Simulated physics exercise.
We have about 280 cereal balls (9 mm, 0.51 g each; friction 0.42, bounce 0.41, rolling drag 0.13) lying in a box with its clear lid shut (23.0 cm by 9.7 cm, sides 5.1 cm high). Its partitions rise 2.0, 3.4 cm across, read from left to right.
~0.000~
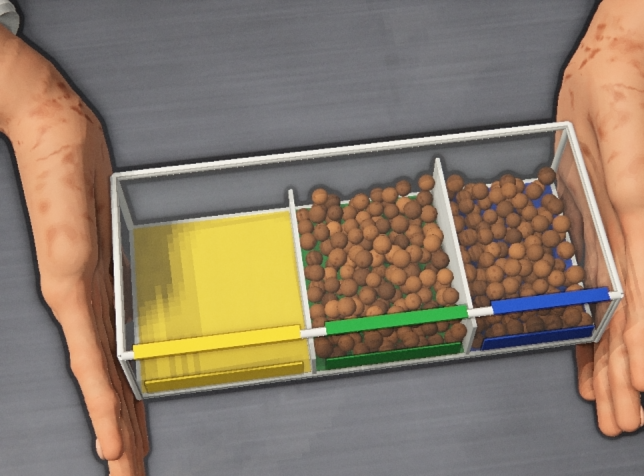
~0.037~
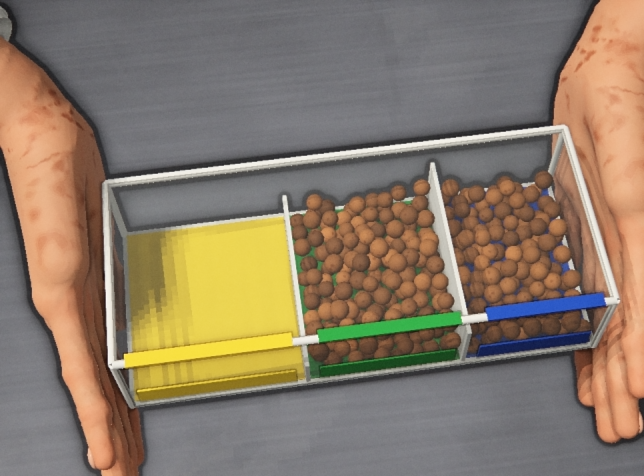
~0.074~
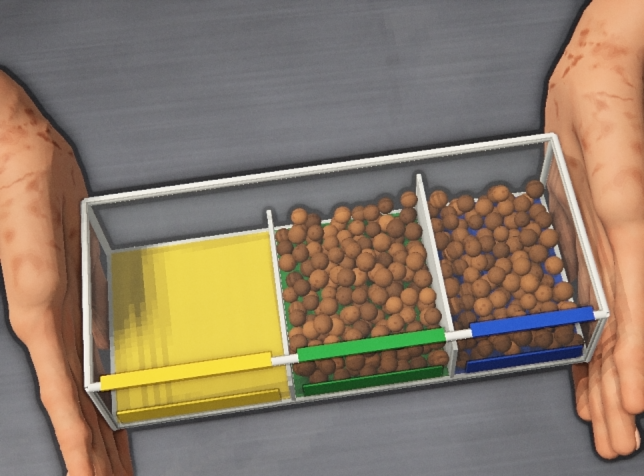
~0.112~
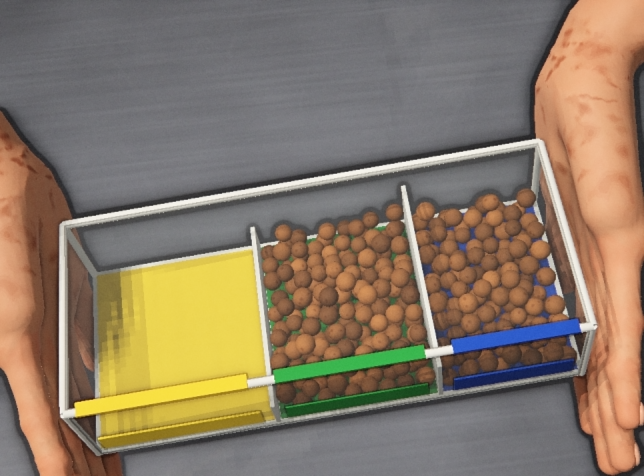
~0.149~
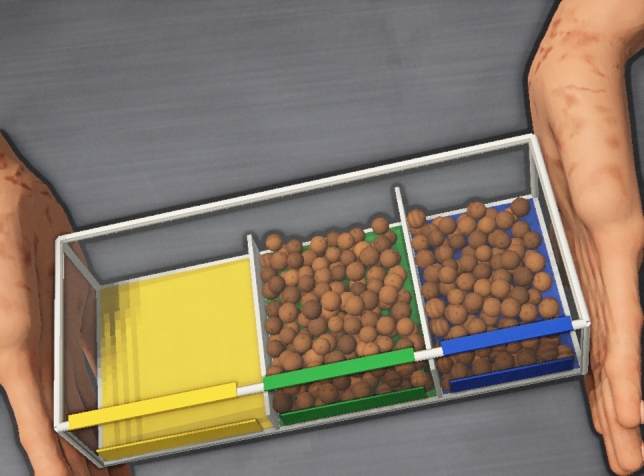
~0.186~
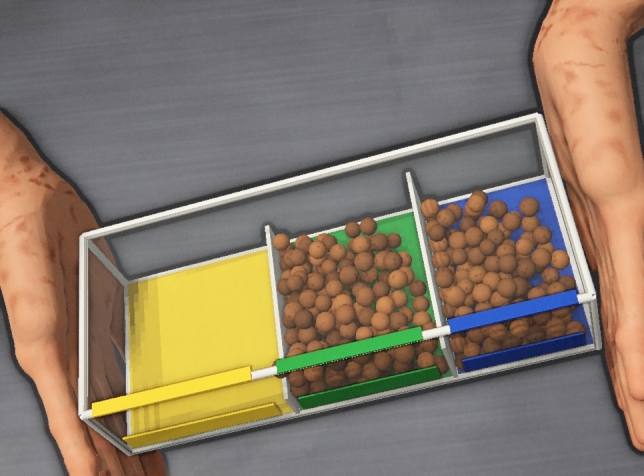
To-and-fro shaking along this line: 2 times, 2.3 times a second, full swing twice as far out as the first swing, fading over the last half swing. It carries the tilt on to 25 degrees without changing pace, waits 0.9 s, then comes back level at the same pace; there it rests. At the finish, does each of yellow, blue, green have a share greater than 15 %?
Yellow greater, blue greater, green greater.
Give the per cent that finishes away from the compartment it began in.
Something like 25 per cent, I'd say.
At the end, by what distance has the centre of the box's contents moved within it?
About 3.5 centimetres.
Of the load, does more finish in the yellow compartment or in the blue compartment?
Larger share at rest: In the blue compartment.
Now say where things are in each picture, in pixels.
The first picture shows box at (374, 330); tilt 0 degrees; moved 0.0 cm; blue 45 %, green 55 %.
The second picture shows box at (367, 337); tilt 1 degrees; moved 0.7 cm.
The third picture shows box at (349, 355); tilt 3 degrees; moved 2.3 cm.
The fourth picture shows box at (327, 375); tilt 6 degrees; moved 4.0 cm; low side left.
The fifth picture shows box at (318, 381); tilt 11 degrees; moved 4.5 cm; low side left.
The sixth picture shows box at (330, 363); tilt 15 degrees; moved 3.2 cm; low side left; blue 45 %, green 55 %. It turns about 120 degrees a second.
After 0.64 s, tilt 25 degrees; yellow 20 %, blue 40 %, green 40 %; middle of all pieces near (370, 316).
After 1.01 s, tilt 25 degrees; yellow 25 %, blue 40 %, green 35 %; middle of all pieces near (381, 256).
Then, at 1.36 s, tilt 15 degrees; yellow 25 %, blue 40 %, green 35 %; middle of all pieces near (375, 257).
After 1.69 s, tilt 0 degrees; yellow 25 %, blue 40 %, green 35 %; middle of all pieces near (368, 258).
In the end, at 1.9 s, yellow 25 %, blue 40 %, green 35 %.
